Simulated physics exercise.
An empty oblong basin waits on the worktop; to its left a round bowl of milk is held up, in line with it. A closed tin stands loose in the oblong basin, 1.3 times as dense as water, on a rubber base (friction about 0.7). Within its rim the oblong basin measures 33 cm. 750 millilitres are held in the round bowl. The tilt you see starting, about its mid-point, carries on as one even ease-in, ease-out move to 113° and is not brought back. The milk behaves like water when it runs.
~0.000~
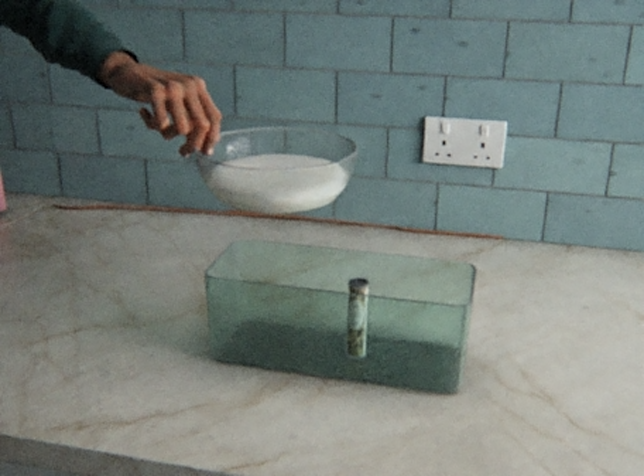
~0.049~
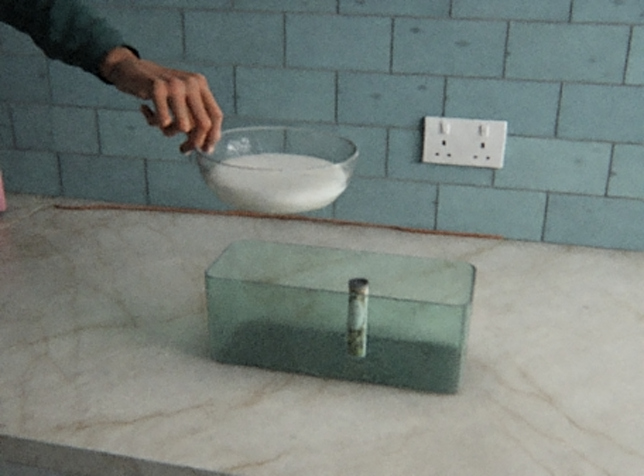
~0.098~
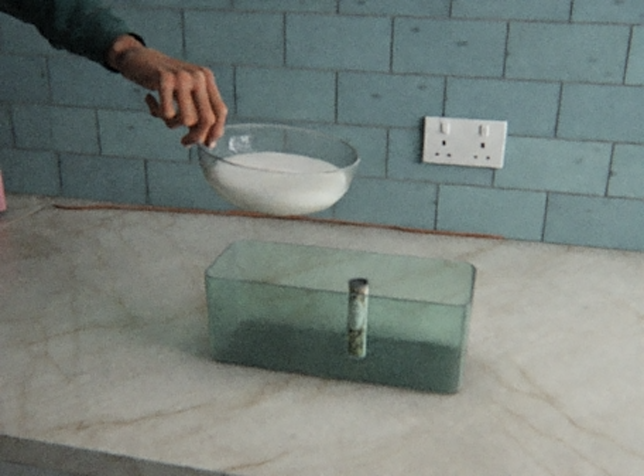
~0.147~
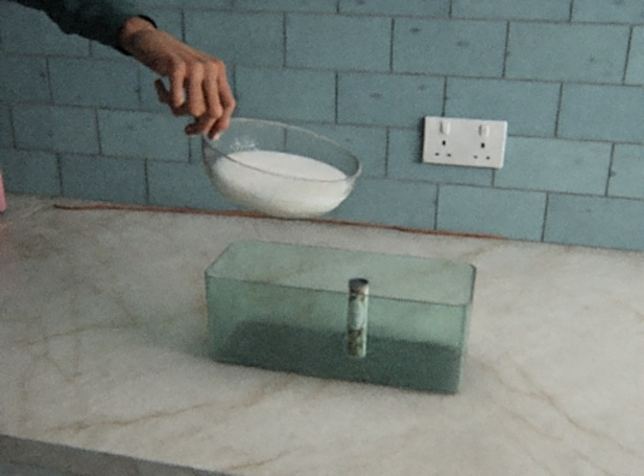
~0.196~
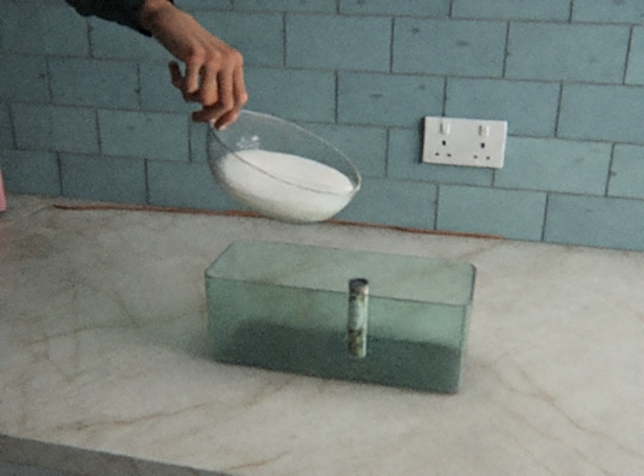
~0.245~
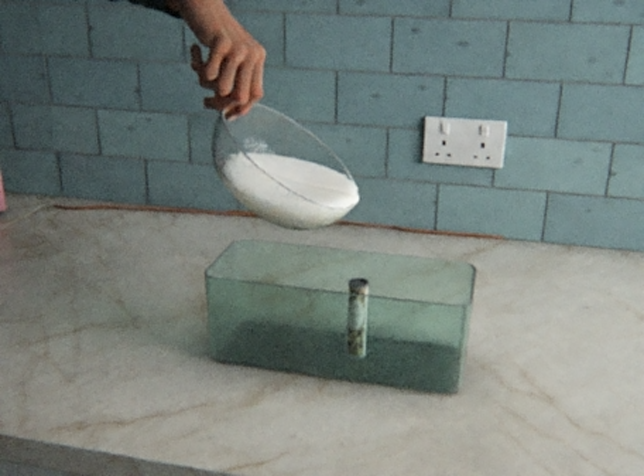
At first, a hand holds a clear round bowl of milk almost level above a worktop, where a greenish oblong basin stands with a small patterned cylinder. The hand then shifts right and tips the bowl rightward, slowly then more steeply, and the milk gathers at its lowered right edge.
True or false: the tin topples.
False.
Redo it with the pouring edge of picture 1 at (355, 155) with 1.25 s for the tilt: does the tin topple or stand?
Result: Tin upright.
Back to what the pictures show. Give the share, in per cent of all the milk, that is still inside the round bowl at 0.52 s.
Roughly 3 per cent.
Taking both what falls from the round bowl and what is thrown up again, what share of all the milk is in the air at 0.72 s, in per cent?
10 per cent or so.
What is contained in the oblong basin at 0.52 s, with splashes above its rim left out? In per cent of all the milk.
Near 82 in a hundred.
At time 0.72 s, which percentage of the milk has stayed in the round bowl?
Close to 0 percent of the whole amount.
After 0.52 s the tilt is 102° and 3 per cent is still to pour; the tin stands where it began.
After 0.72 s the tilt is 113° and 0 per cent is still to pour; the tin stands where it began.
After 0.92 s the tilt is 113° and 0 per cent is still to pour; the tin stands where it began.
After 1.15 s the tilt is 113° and 0 per cent is still to pour; the tin stands where it began.
In the end the tin stands where it began.
